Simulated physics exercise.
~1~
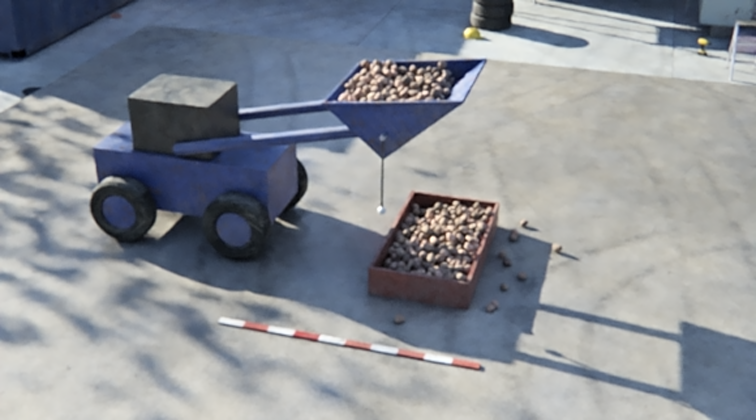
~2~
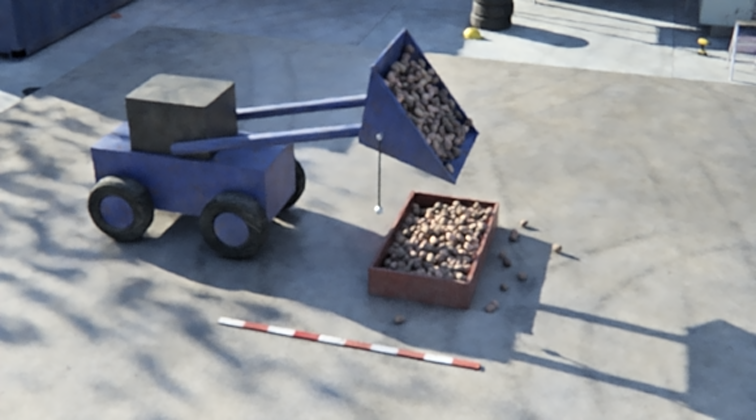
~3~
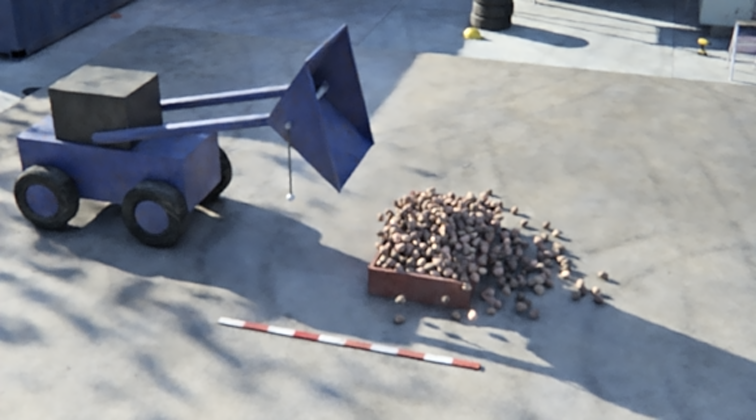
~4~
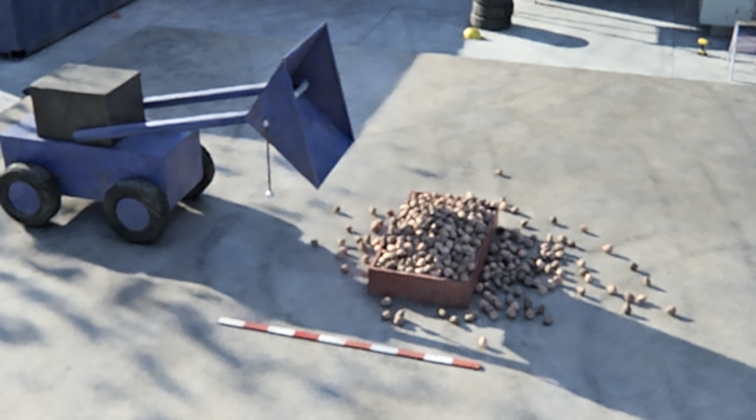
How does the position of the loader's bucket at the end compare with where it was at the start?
At the end the bucket is farther to the left, drawn back from the red bin, at nearly the same height as before.
A blue loader tips stones into a red bin and backs left, leaving some scattered around.
